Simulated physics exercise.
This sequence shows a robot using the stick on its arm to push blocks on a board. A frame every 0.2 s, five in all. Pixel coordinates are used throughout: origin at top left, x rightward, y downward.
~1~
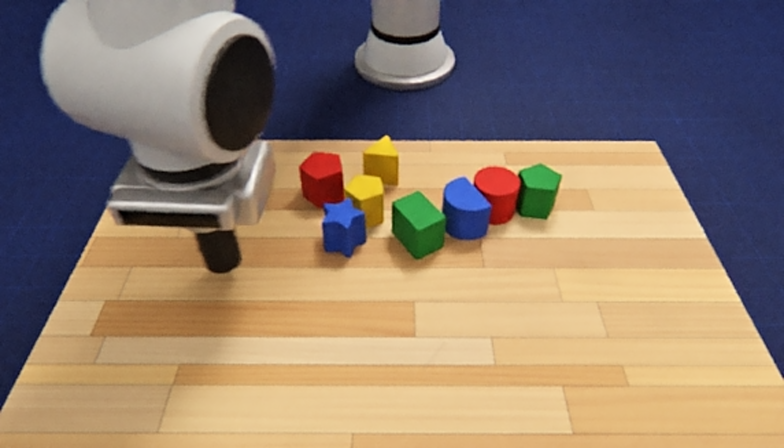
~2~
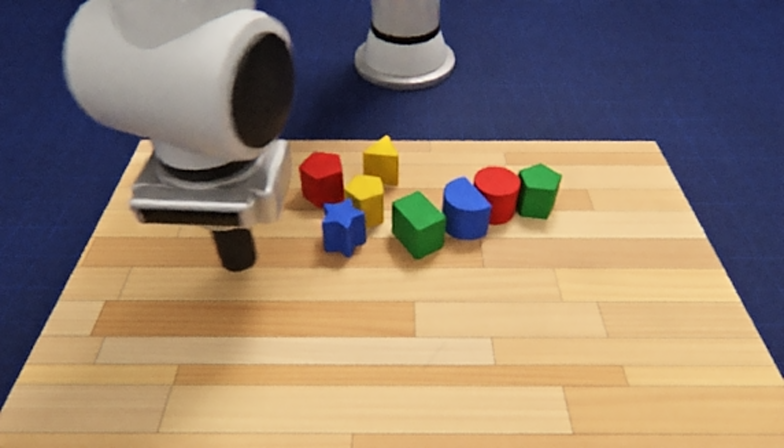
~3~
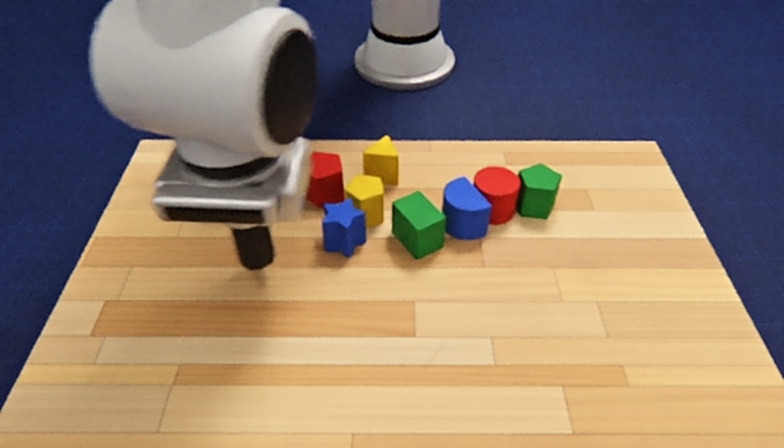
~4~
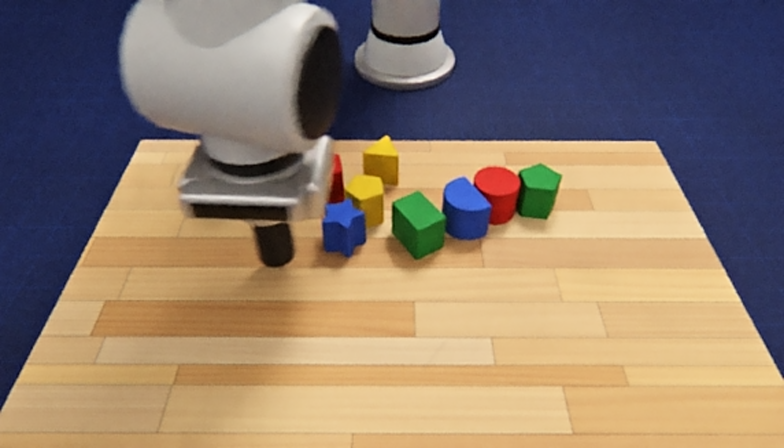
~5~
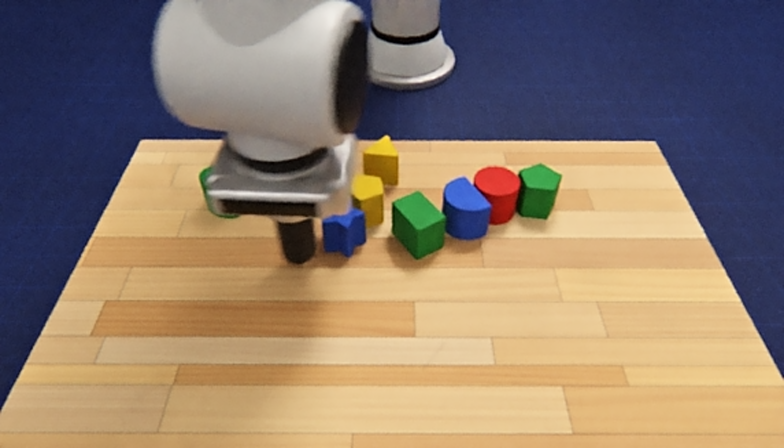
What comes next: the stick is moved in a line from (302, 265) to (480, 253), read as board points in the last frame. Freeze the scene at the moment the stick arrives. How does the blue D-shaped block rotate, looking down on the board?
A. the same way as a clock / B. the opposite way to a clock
My pick is B.
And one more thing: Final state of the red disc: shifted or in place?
The red disc is moved.
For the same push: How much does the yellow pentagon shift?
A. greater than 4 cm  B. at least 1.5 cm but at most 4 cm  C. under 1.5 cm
Correct choice: C.
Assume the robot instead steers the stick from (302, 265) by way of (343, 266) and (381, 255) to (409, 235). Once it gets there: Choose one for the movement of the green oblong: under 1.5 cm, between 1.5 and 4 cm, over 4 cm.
The distance will be 1.5 to 4 cm.
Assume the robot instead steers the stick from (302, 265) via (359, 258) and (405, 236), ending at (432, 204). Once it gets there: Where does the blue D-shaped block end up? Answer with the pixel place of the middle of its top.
At roughly (505, 181).
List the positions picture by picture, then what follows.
In the first frame, stick's lower end at (224, 262); blue star-shaped block at (342, 212); yellow pentagon at (365, 186); green oblong at (419, 209); blue D-shaped block at (465, 194); red disc at (497, 180); green pentagon at (541, 176).
In the second frame, stick at (240, 260); blocks still.
In the third frame, stick at (258, 258); blocks still.
In the fourth frame, stick at (278, 256); blocks still.
In the fifth frame, stick at (300, 252); blue star-shaped block partly hidden; yellow pentagon at (365, 186); green oblong at (419, 209); blue D-shaped block at (465, 194); red disc at (497, 180); green pentagon at (541, 176).
What follows on the original path. One third of the way, stick at (362, 247); blue star-shaped block at (352, 207), turned 35° anticlockwise.
Two thirds of the way, stick at (423, 244); blue star-shaped block at (354, 208), turned 45° anticlockwise; green oblong at (439, 205), turned 20° anticlockwise; blue D-shaped block at (472, 190), turned 20° anticlockwise; red disc at (502, 176).
At the end, stick at (482, 240); blue star-shaped block at (354, 208), turned 45° anticlockwise; yellow pentagon still; green oblong at (469, 198), turned 55° anticlockwise; blue D-shaped block at (486, 174), turned 40° anticlockwise; red disc at (511, 157); green pentagon at (550, 174), turned 25° clockwise.
